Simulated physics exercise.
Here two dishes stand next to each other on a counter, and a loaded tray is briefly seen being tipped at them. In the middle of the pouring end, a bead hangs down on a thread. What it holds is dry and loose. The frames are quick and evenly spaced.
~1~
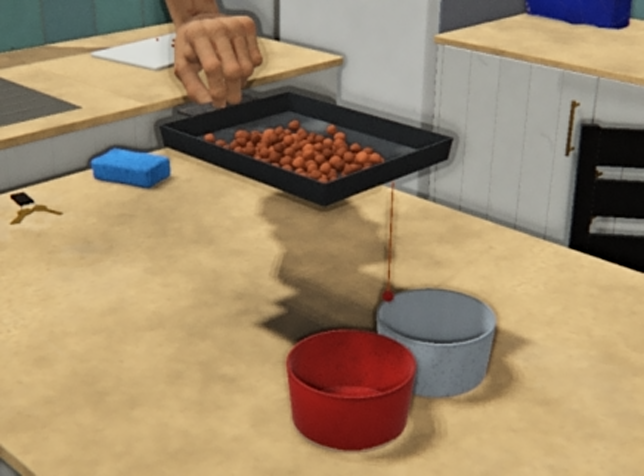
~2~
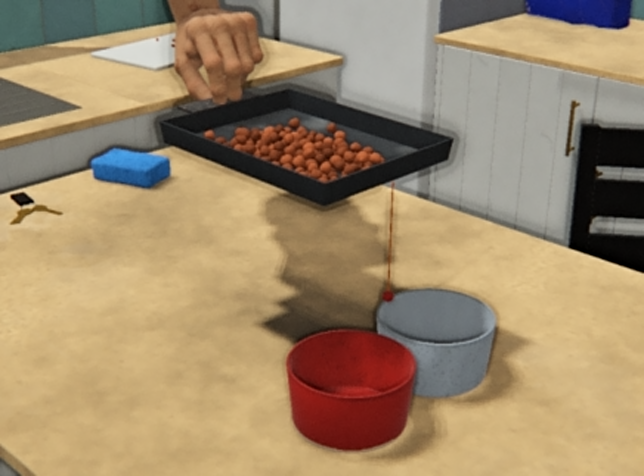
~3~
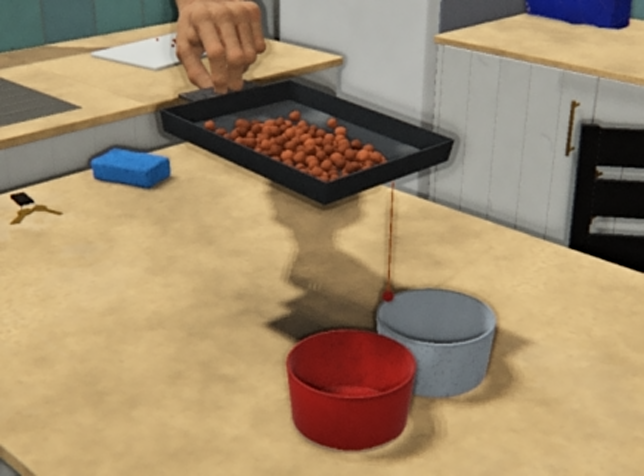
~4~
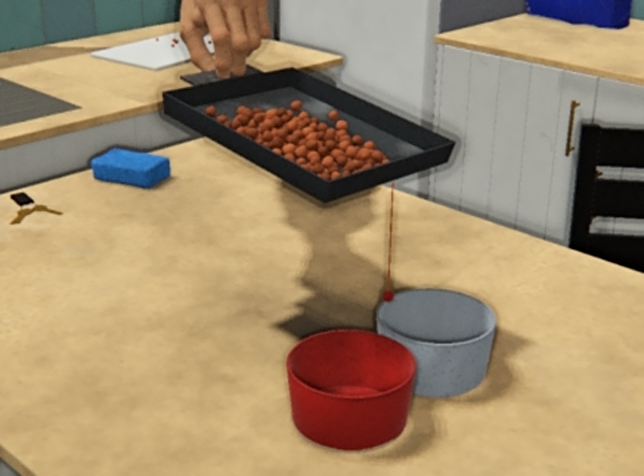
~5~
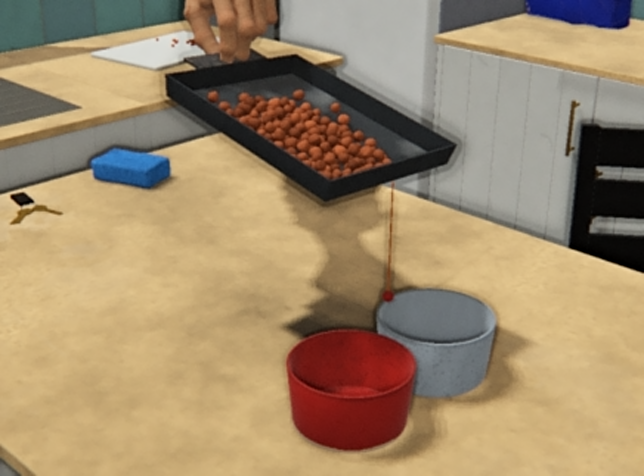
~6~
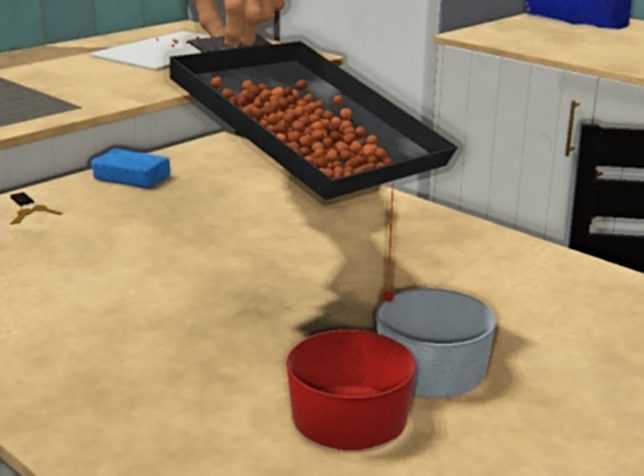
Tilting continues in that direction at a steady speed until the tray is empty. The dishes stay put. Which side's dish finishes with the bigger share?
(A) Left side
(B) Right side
Option B: Right side.
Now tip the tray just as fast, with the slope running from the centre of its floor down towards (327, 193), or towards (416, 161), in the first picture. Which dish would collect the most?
Results - the dish on the left side first, the dish on the right side second.
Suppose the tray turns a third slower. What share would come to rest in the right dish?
About 50 %.
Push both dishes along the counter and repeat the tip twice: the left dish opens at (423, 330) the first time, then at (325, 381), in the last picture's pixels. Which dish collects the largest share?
Results - the dish on the left side first, the dish on the right side second.
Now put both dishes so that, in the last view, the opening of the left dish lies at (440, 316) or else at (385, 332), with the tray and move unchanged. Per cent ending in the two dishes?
Trial 1 near 60 %, trial 2 near 50 %.
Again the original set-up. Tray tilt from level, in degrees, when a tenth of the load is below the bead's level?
Tilt: Around 90 degrees.
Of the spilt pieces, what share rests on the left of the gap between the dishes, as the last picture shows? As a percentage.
Around 0 per cent, give or take.
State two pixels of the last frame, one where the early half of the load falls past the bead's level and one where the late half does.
I'd say close to (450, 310) at first and close to (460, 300) later on.
Just after the last frame, tray tipped steeply; almost all on the tray; just a few in the air.
A moment on, tray tipped right over; the larger part on the tray; about a tenth in the right dish; about a tenth outside both; just a few in the air.
Further on, tray tipped past a quarter turn; just a few in the left dish; roughly half in the right dish; roughly half outside both.
When it is over, tray tipped past a quarter turn; just a few in the left dish; roughly half in the right dish; roughly half outside both.
